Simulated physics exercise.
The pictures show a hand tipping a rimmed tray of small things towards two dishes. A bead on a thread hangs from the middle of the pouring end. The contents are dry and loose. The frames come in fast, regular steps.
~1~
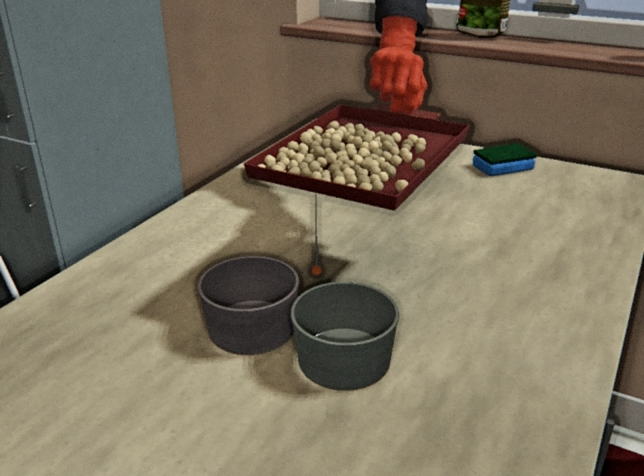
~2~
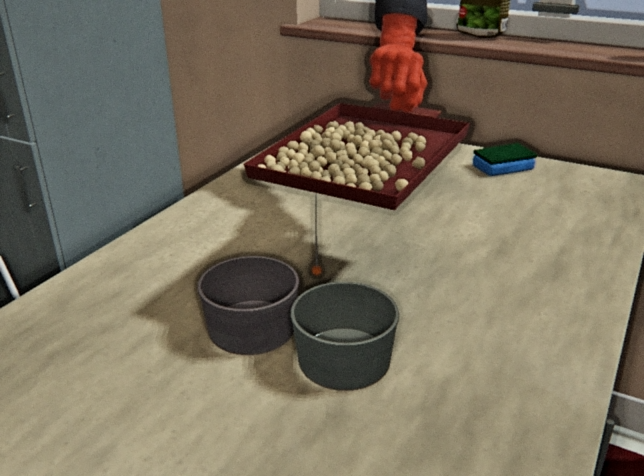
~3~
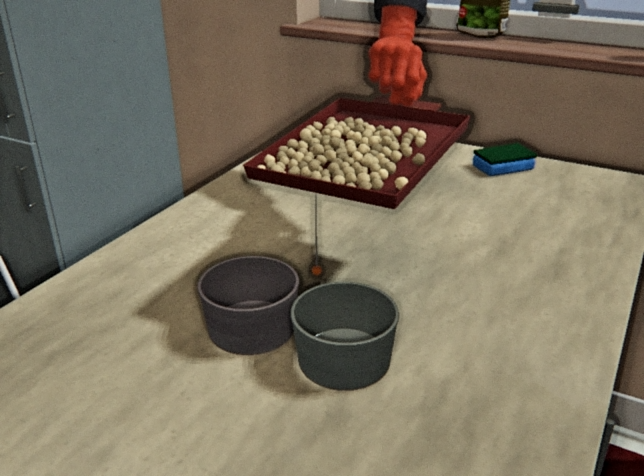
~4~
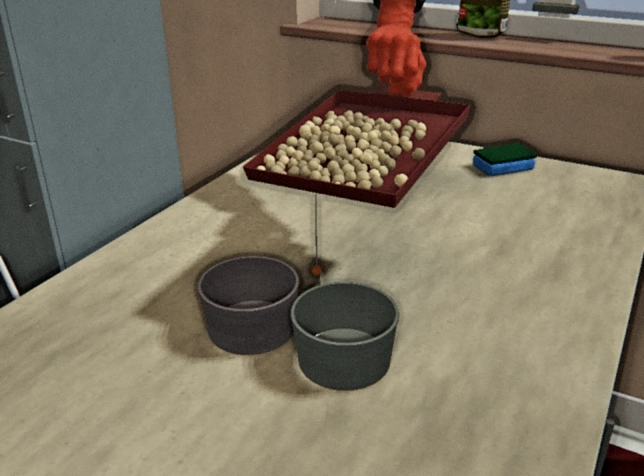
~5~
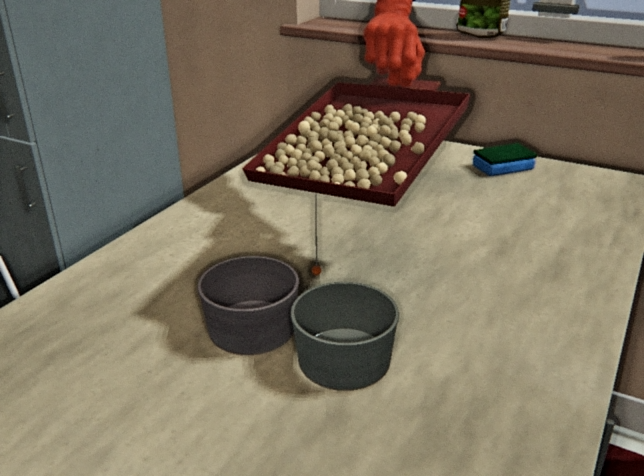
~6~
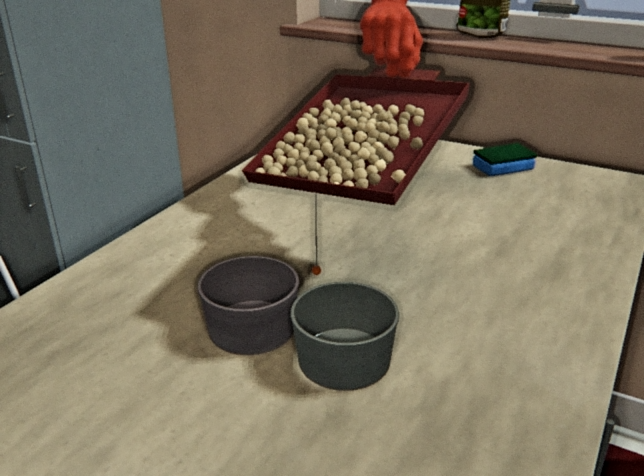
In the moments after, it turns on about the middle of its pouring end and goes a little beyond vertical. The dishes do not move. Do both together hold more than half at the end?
They take over half between them.
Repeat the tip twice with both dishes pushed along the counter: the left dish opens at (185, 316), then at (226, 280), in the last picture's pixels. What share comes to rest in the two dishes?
Near 10 % and 90 %.
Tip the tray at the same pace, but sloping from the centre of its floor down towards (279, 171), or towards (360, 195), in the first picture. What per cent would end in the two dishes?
Near 70 % and 70 %.
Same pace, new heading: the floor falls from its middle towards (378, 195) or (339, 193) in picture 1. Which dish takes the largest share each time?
At the first place the right one, at the second the right dish.
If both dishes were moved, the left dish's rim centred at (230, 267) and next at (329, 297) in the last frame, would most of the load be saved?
At the first place more than half, at the second less than half.
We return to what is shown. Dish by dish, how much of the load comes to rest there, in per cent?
About: Left dish 70, right dish 10 per cent.
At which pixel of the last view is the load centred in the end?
At about (255, 325).
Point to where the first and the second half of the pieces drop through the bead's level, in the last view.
Early half (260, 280), late half (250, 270).
Just after the last frame, tray tipped steeply; almost all on the tray; just a few in the left dish; just a few in the air.
A moment on, tray tipped right over; almost all on the tray; just a few in the left dish; just a few outside both.
Further on, tray tipped past a quarter turn; about a tenth in the right dish; roughly two thirds in the left dish; roughly a quarter outside both.
When it is over, tray tipped past a quarter turn; about a tenth in the right dish; roughly two thirds in the left dish; roughly a quarter outside both.
